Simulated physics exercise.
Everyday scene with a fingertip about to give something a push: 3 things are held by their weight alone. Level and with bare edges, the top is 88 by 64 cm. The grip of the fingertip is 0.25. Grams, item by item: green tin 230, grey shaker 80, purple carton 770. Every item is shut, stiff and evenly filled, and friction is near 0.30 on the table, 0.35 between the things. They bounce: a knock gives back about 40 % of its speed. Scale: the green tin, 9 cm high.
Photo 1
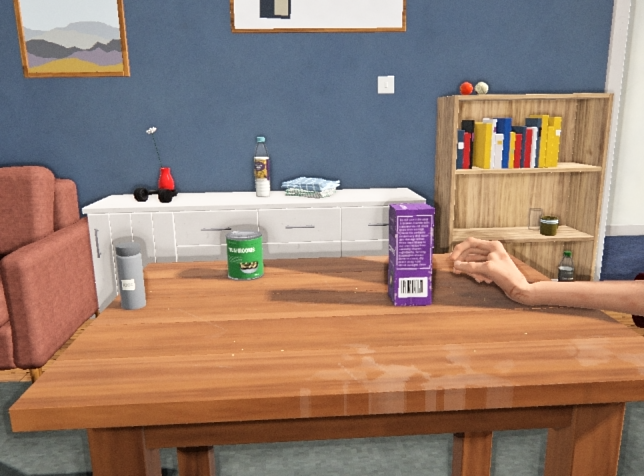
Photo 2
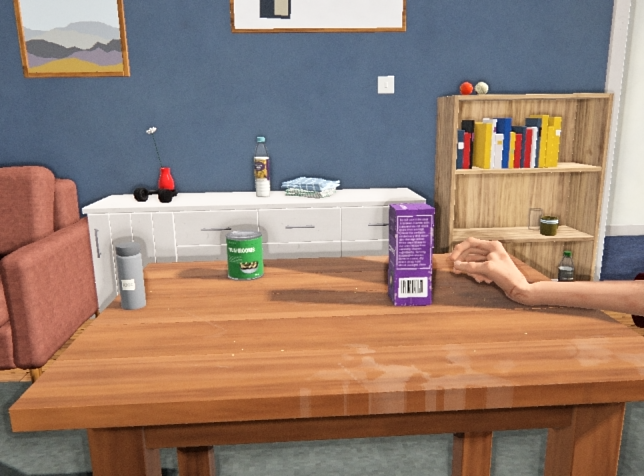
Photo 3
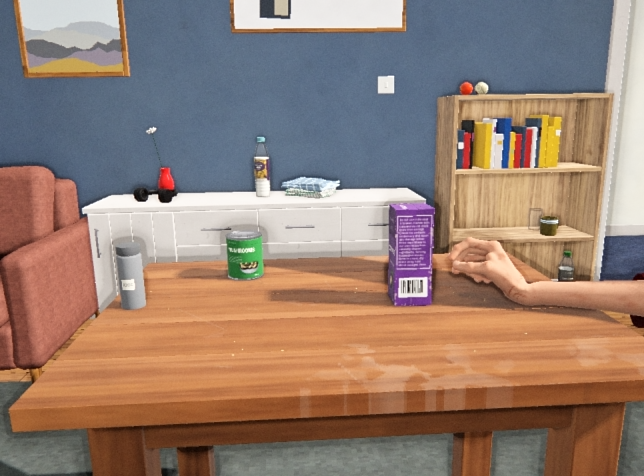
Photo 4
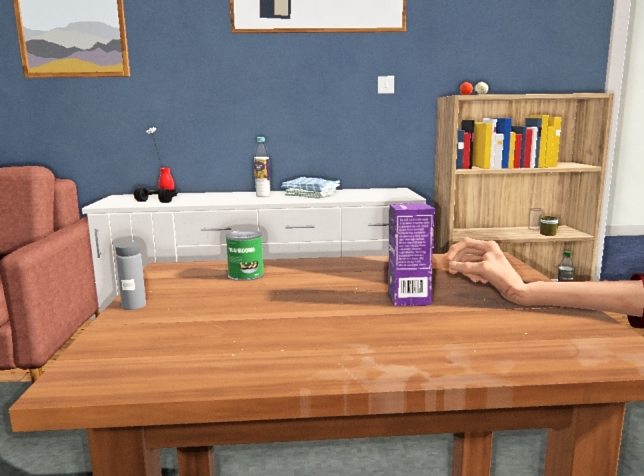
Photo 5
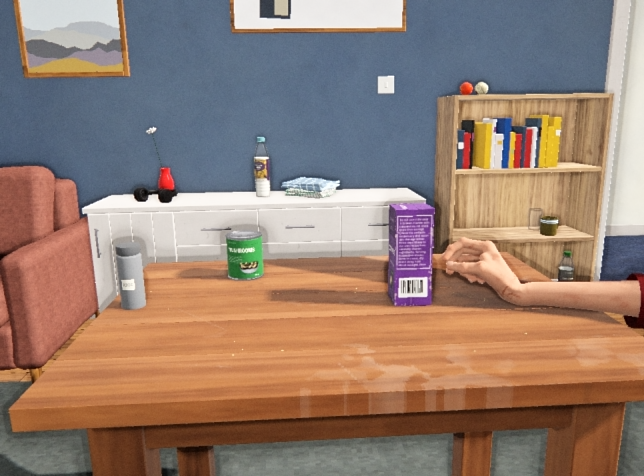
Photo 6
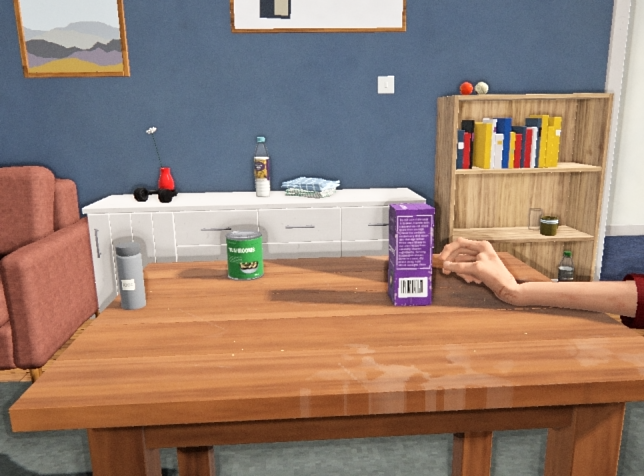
Hand resting beside a purple carton on a wooden table, barely shifting, while a green tin and grey shaker stay still.
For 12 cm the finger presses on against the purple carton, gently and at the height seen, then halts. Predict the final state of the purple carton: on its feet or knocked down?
Most likely it stays vertical.
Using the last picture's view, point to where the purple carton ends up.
Roughly (344, 256).
Then, 0.50 s on from there, hand has come 7 cm; purple carton moved 2 cm near (396, 254).
Then, 0.90 s on from there, hand has come 11 cm; purple carton moved 6 cm near (374, 255).
Then, 1.30 s on from there, hand has come 15 cm; purple carton moved 10 cm near (353, 256).
In the end, not toppled but over 5 cm from the start, purple carton; the other 2 under 5 cm from the start. At the end, from the last picture's camera, purple carton near (344, 256).
